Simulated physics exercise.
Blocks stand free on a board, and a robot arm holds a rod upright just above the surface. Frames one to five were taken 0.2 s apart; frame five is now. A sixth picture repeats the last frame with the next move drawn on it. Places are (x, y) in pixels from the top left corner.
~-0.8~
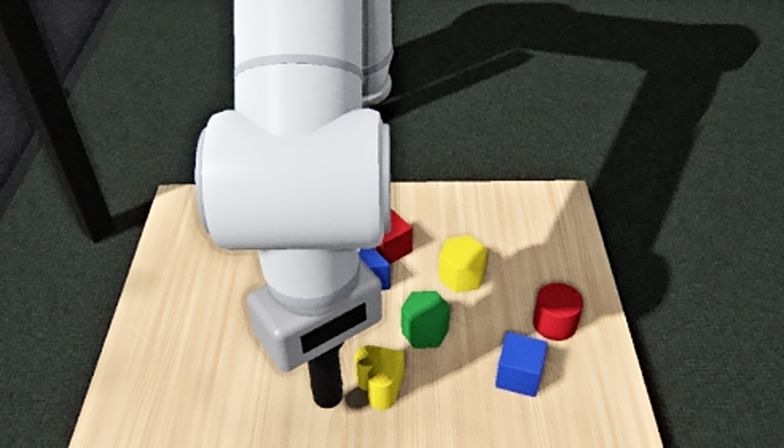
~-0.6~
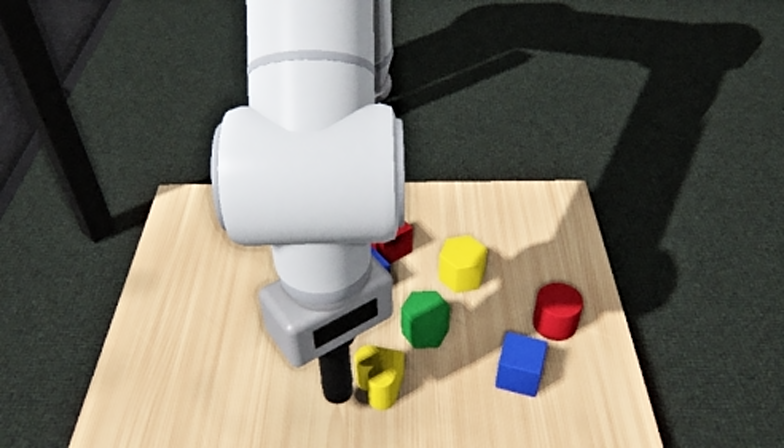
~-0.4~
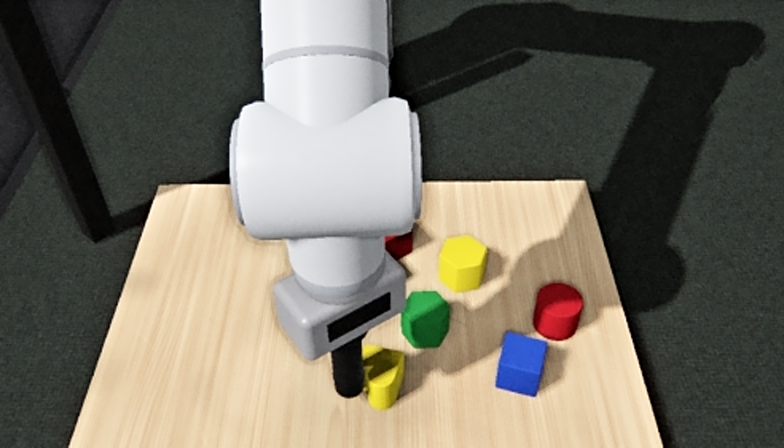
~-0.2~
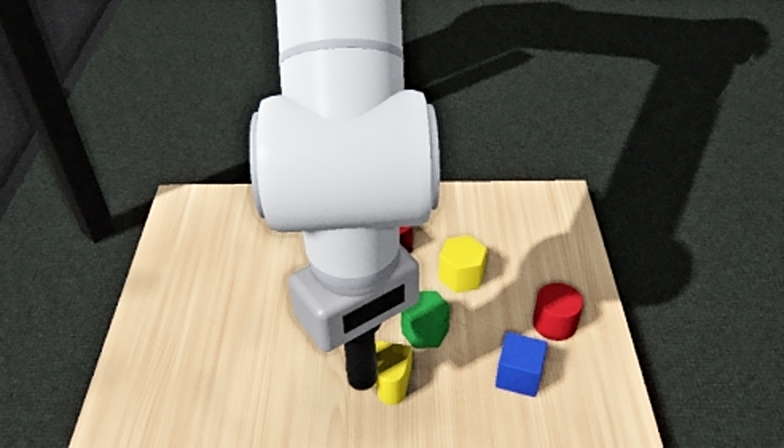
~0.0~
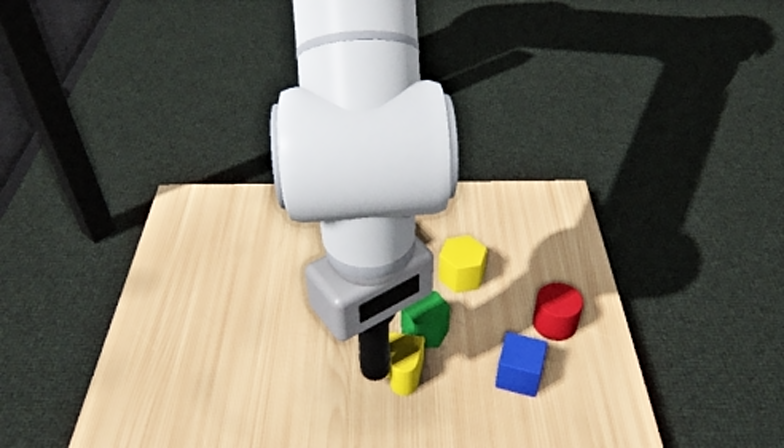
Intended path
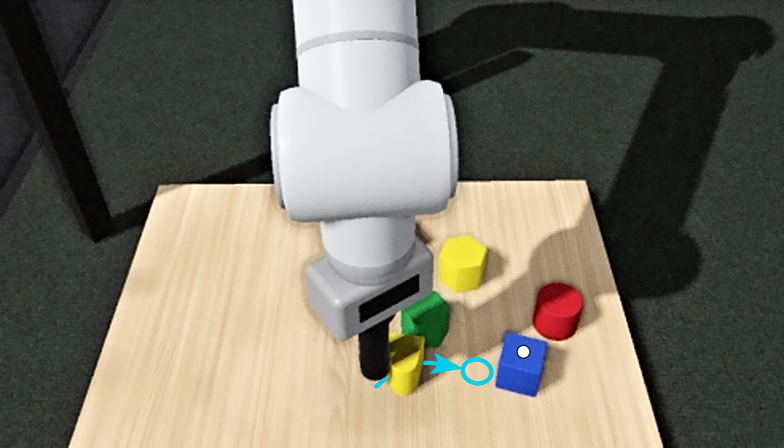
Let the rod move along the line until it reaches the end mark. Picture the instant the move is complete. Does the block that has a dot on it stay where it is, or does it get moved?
The block that has a dot on it does not move.
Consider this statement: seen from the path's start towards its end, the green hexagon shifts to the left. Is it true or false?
My answer: True.
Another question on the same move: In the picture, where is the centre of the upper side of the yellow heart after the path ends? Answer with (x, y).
Most likely (481, 322).
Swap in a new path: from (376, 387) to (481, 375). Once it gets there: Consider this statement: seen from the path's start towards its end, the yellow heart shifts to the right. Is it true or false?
This is false.
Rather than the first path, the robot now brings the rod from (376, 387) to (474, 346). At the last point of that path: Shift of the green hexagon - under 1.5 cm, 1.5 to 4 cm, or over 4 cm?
It travels between 1.5 and 4 cm.
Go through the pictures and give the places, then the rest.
In the first picture, tip of the rod (328, 397), middles of tops, yellow heart (379, 362), green hexagon (426, 306), blue square (524, 352).
In the second picture, rod (338, 392), nothing pushed.
In the third picture, rod (350, 387), nothing pushed.
In the fourth picture, rod (362, 379), yellow heart (389, 357).
In the fifth picture, rod (375, 370), yellow heart (401, 349), green hexagon (426, 306), blue square (524, 352).
The line goes from (376, 387) via (405, 366) and (441, 364), ending at (477, 371); the dot is on the blue square.
What follows on the original path. One third of the way, rod (405, 350); yellow heart (431, 331); green hexagon (435, 296), turned 25° anticlockwise.
Two thirds of the way, rod (442, 348); yellow heart (464, 323); green hexagon (444, 291), turned 55° anticlockwise.
At the end, rod (479, 354); yellow heart (481, 322), turned 50° anticlockwise; green hexagon (444, 291), turned 55° anticlockwise; blue square unmoved.
